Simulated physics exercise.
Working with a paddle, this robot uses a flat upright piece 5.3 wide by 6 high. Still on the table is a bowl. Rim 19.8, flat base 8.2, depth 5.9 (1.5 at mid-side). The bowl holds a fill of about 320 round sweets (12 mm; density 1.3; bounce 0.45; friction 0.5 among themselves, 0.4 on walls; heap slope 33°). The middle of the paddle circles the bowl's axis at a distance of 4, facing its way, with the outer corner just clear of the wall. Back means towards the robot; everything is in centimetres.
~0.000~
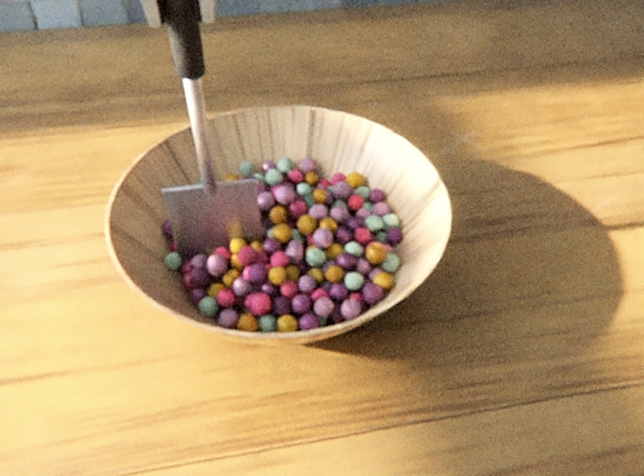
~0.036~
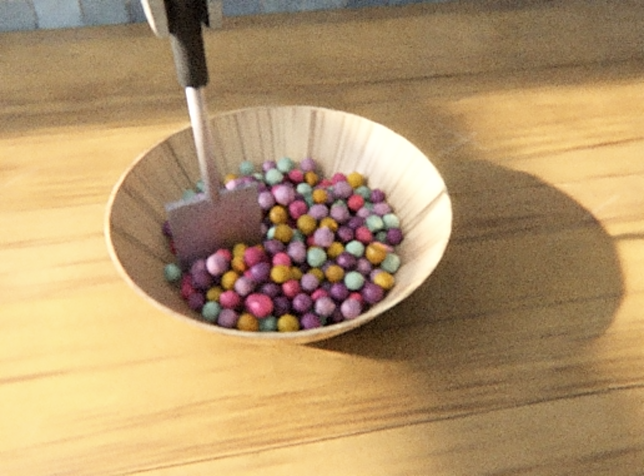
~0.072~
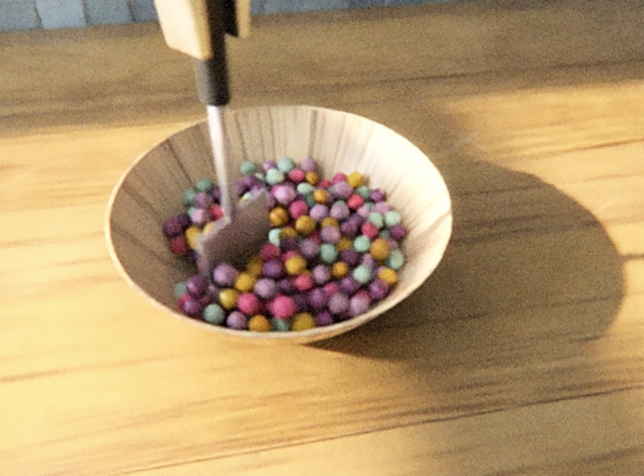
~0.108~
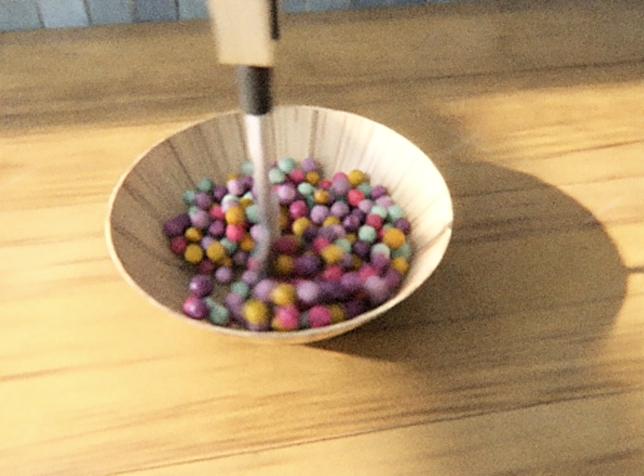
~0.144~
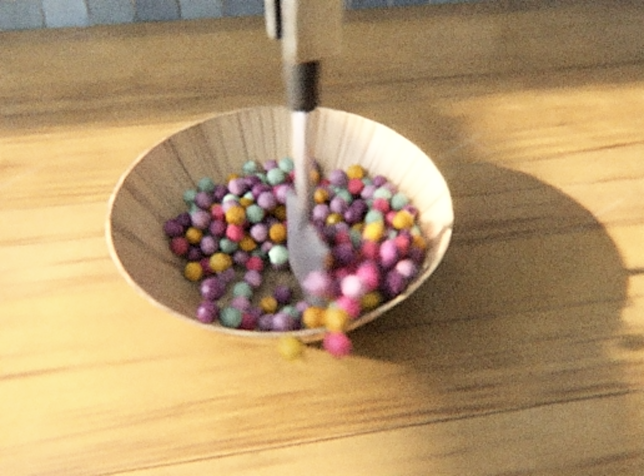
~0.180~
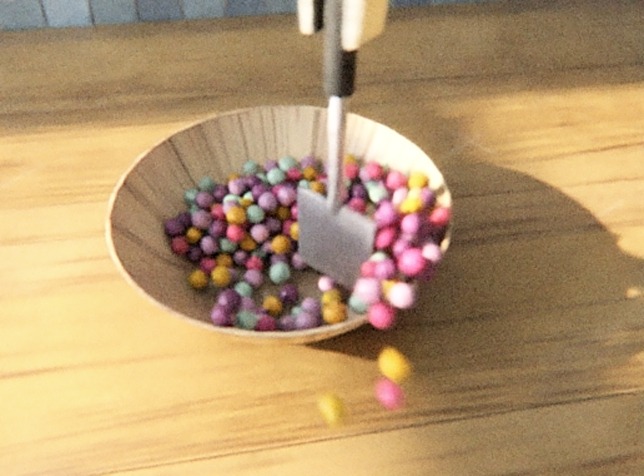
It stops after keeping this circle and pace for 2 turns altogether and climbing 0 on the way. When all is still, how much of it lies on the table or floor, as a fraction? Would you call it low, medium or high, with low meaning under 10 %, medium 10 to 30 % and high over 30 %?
I would call it high, over 30 %.
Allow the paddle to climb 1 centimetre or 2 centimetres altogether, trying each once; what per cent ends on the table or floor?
Trial one: Roughly 40 %; trial two: Roughly 30 %.
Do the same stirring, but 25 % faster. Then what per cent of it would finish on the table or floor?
Then roughly 55 per cent.
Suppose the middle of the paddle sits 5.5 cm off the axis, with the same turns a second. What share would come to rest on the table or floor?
It would be near 35 per cent.
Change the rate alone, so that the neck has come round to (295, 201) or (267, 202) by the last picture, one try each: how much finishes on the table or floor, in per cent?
Some 30 and 15 per cent.
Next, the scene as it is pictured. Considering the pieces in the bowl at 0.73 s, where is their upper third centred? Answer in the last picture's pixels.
Around (346, 165).
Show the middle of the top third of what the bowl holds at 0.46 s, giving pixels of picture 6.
Near (166, 231).
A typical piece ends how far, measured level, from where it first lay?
My guess is close to 12 centimetres.
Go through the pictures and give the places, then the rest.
In the first picture, the paddle neck at (206, 164), 0° round; upper third of the load around (282, 225), from x 170 to 395, top at y 165; 316 in the bowl.
In the second picture, the paddle neck at (209, 173), 13° round; upper third of the load around (282, 228), from x 170 to 395, top at y 165.
In the third picture, the paddle neck at (230, 192), 43° round; upper third of the load around (287, 249), from x 170 to 400, top at y 165.
In the fourth picture, the paddle neck at (265, 202), 73° round; upper third of the load around (312, 260), from x 175 to 400, top at y 165.
In the fifth picture, the paddle neck at (305, 199), 103° round; upper third of the load around (350, 252), from x 175 to 415, top at y 165; 313 in the bowl, 3 in flight or on the tool.
In the sixth picture, the paddle neck at (336, 183), 132° round; upper third of the load around (385, 219), from x 175 to 440, top at y 165; 311 in the bowl, 5 in flight or on the tool.
After 0.46 s, 1° round, highest piece 10 above the table; 224 in the bowl, 63 on the table or floor, 29 in flight or on the tool.
After 0.73 s, 229° round, highest piece 8 above the table; 186 in the bowl, 124 on the table or floor, 6 in flight or on the tool.
After 1.07 s, 0° round, highest piece 5 above the table; 175 in the bowl, 141 on the table or floor.
After 1.77 s, 0° round, highest piece 5 above the table; 175 in the bowl, 141 on the table or floor.
In the end, 175 in the bowl, 141 on the table or floor. That is 45 % on the table or floor.
